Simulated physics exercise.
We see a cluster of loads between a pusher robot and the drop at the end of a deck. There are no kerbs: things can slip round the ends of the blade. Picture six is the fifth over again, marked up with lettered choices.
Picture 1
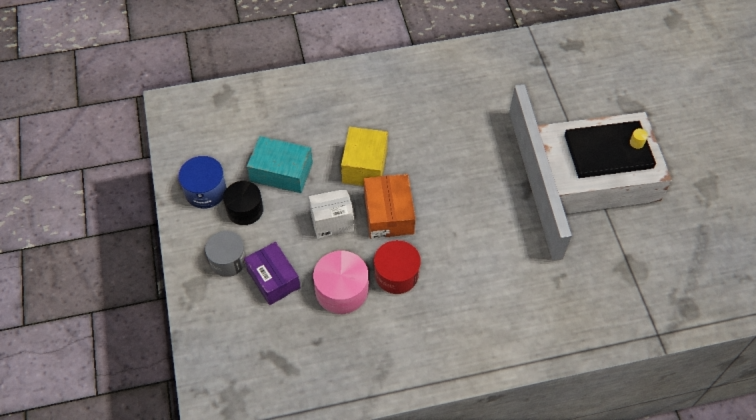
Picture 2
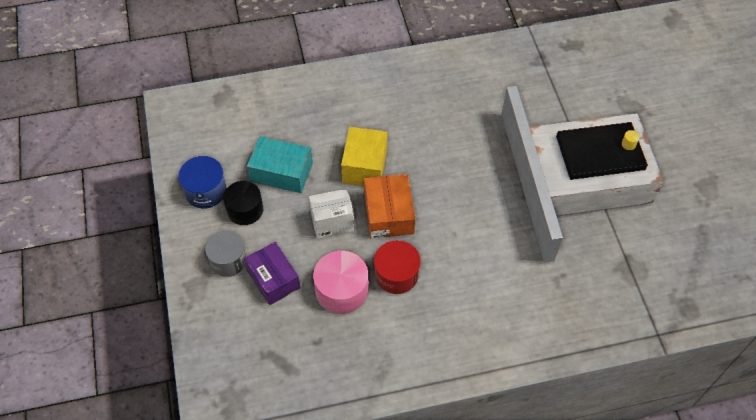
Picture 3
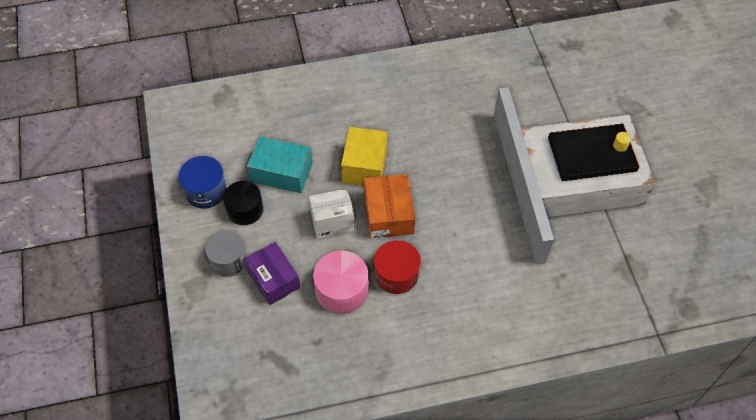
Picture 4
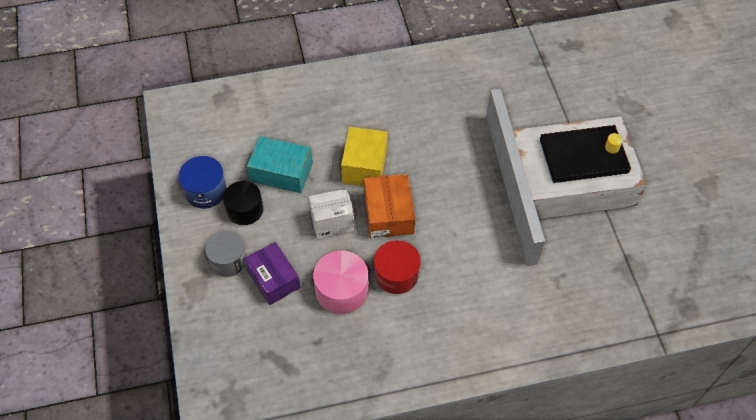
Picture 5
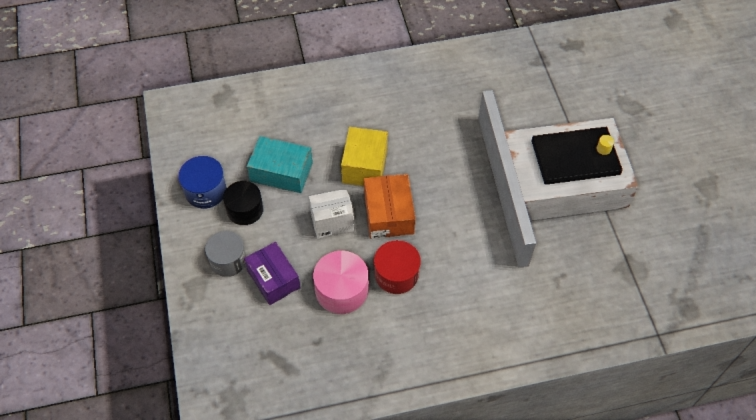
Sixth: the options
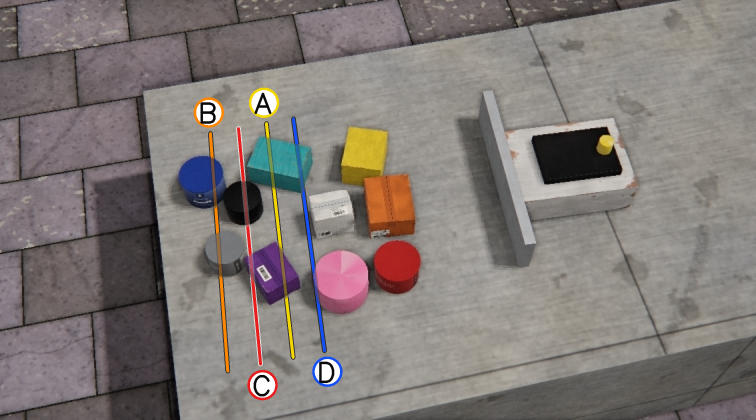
A white, boxy robot with a black top, a yellow knob and a wide grey plate on its left side sits toward the right of a grey deck above purplish paving, seen from a high angle. To its left are turquoise, yellow, orange, white and purple boxes among blue, black, grey, pink and red cylinders. The robot slides slowly a short way left, plate first, while the loads and camera stay still.
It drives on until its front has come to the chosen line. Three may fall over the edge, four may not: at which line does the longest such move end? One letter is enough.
It should halt at C.
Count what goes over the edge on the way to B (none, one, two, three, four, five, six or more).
In all, six or more.
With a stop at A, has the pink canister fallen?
No.
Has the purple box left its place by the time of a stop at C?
Yes.
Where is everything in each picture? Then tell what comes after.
The first picture shows purple box (273, 273); yellow crate (365, 158); black canister (243, 203).
The second picture shows robot (596, 150); turquoise crate (281, 165).
The third picture shows robot (587, 152); red pail (397, 267).
The fourth picture shows robot (579, 153); white parcel (332, 214).
The fifth picture shows robot (571, 155); pink canister (342, 282); purple box (273, 273); yellow crate (365, 158).
On the marked copy, A at (279, 232); B at (218, 243); C at (249, 237); D at (308, 226).
Taking C. A third of the way, robot (480, 172); blue pail (203, 183); grey pail (227, 254).
Two thirds of the way, robot (388, 189); blue pail (196, 184); grey pail (217, 253).
When it is over, robot (315, 203); blue pail over the edge; grey pail over the edge; two fallen.
As for the rest, A is within the limit but short; B drops six; D is within the limit but short.
